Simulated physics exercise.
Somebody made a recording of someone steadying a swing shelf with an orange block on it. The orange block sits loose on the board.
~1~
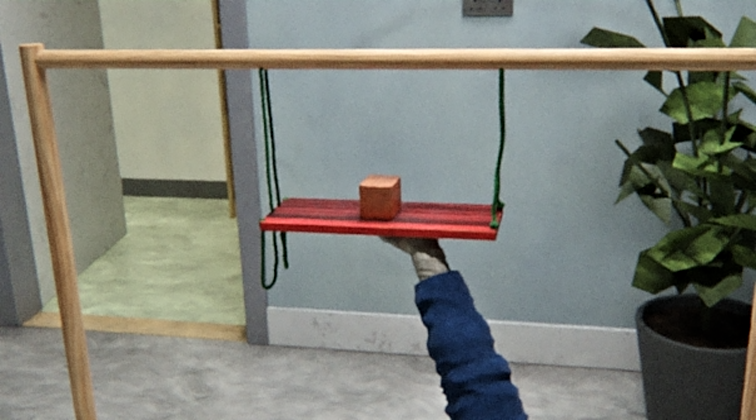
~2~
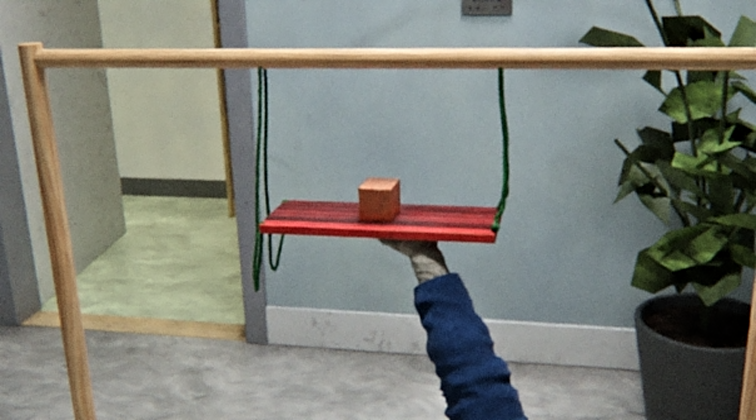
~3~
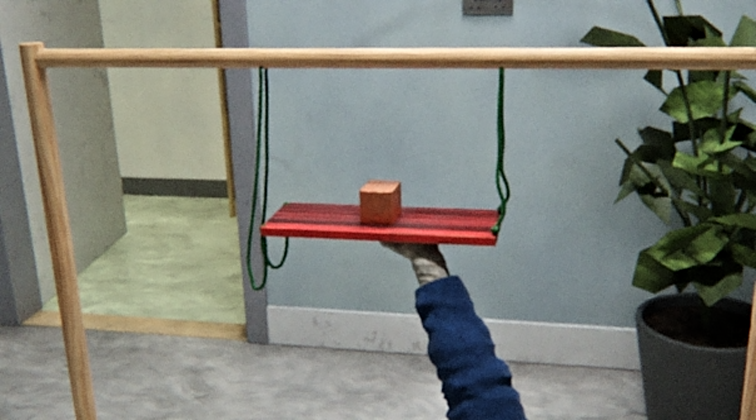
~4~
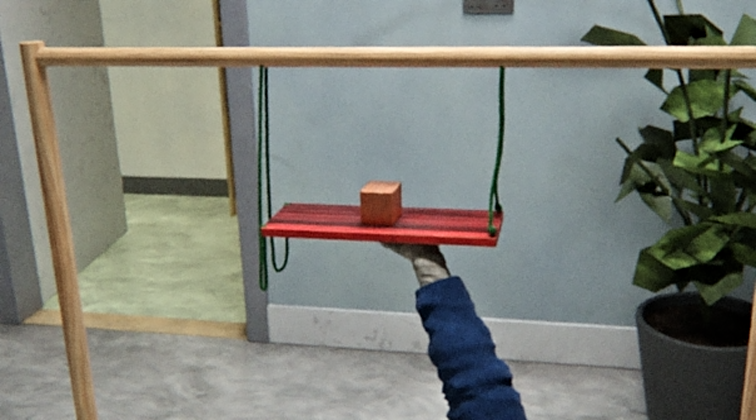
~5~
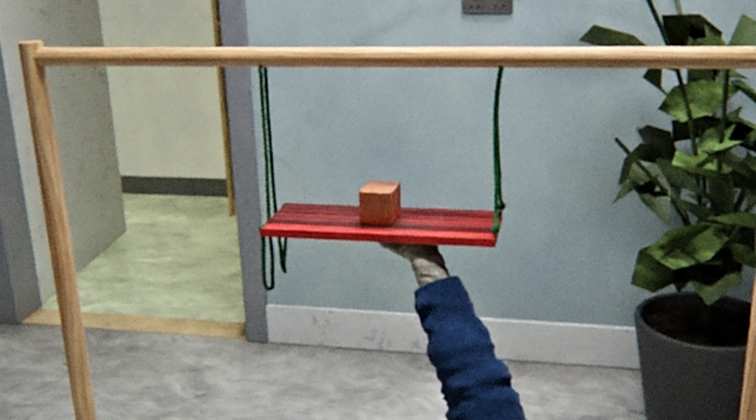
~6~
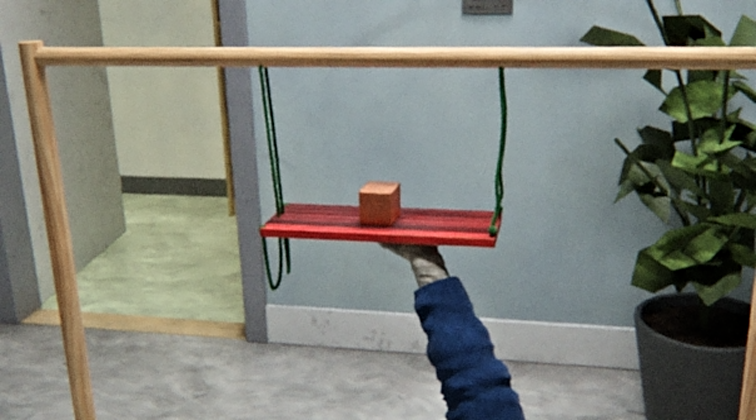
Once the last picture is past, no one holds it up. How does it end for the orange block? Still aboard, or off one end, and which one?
It ends off the left end.
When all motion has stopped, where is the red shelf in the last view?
When things settle, its middle is close to (412, 293).
Then, 0.78 s past the final frame, board tipped 39° down to the left; block on the floor.
When it is over, board tipped 39° down to the left; block on the floor. The orange block slides off to the left.
